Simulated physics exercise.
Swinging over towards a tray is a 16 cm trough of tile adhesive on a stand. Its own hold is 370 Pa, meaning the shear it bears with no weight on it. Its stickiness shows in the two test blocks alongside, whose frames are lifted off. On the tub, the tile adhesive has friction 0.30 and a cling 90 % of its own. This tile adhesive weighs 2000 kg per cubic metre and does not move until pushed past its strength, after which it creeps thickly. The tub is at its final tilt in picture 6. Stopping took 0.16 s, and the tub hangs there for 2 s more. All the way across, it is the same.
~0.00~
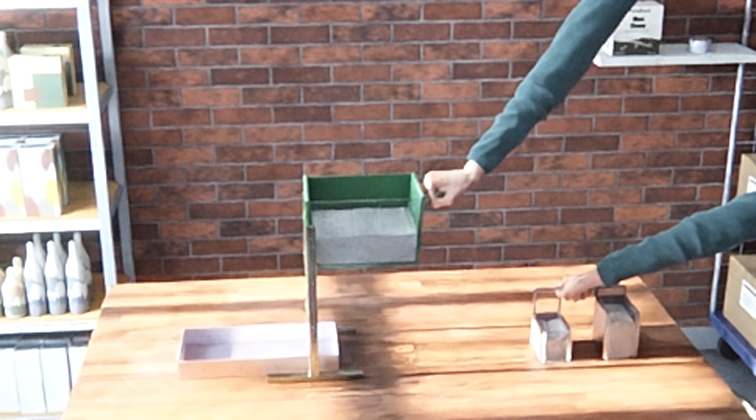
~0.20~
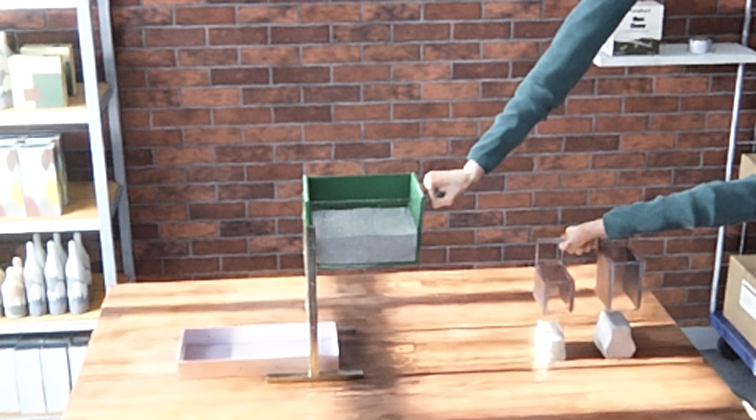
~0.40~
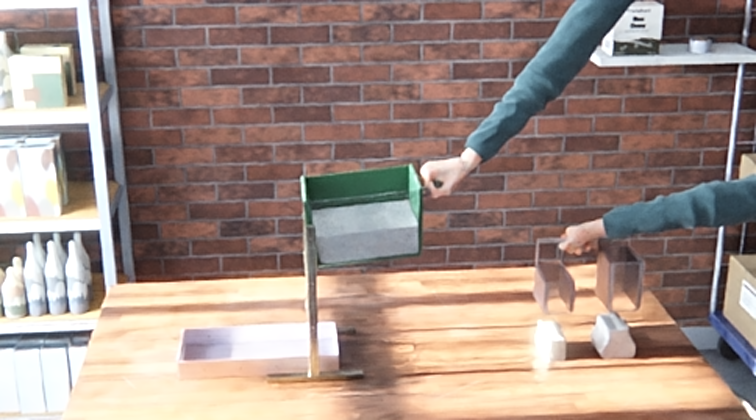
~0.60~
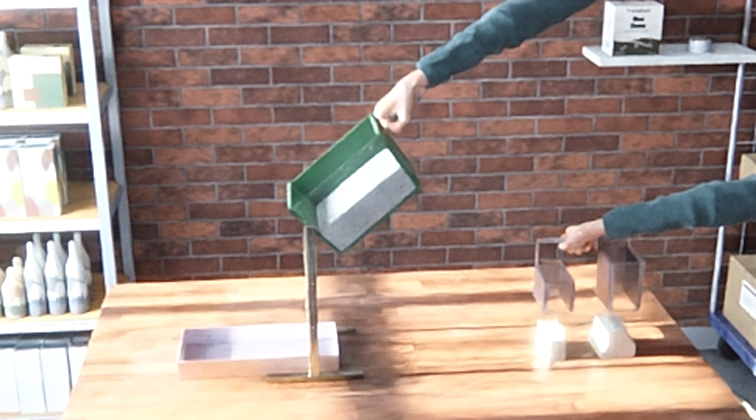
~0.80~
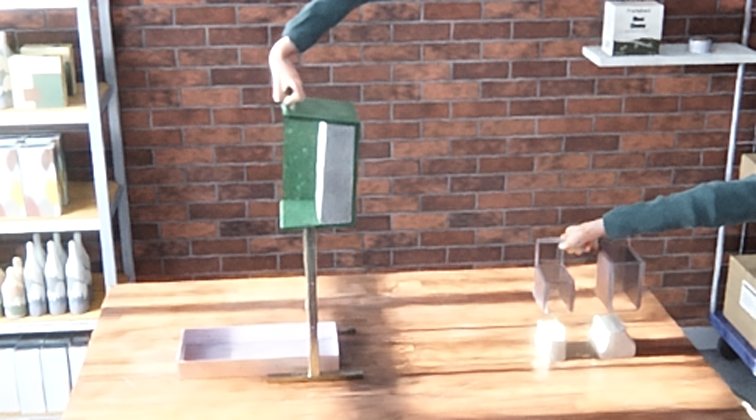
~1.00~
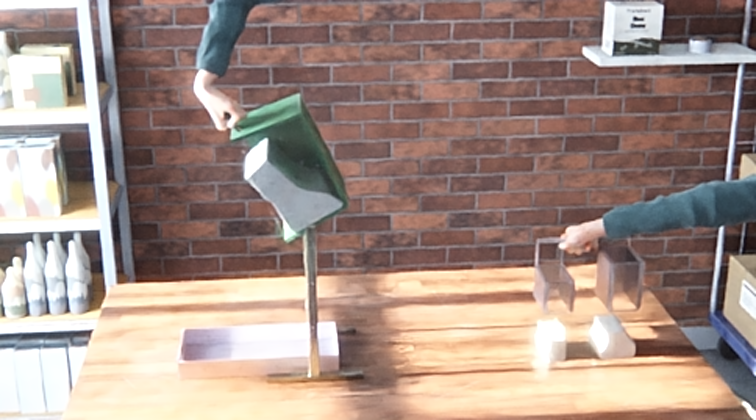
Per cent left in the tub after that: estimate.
Roughly 0 percent.
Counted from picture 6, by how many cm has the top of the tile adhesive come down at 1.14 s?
About 12 cm.
After 1.14 s, the tub is at 115 degrees and holds 31 %.
After 1.31 s, the tub is at 115 degrees and holds 0 %.
After 1.48 s, the tub is at 115 degrees and holds 0 %.
After 1.65 s, the tub is at 115 degrees and holds 0 %.
After 3.00 s, at the end, the tub is at 115 degrees and holds 0 %.
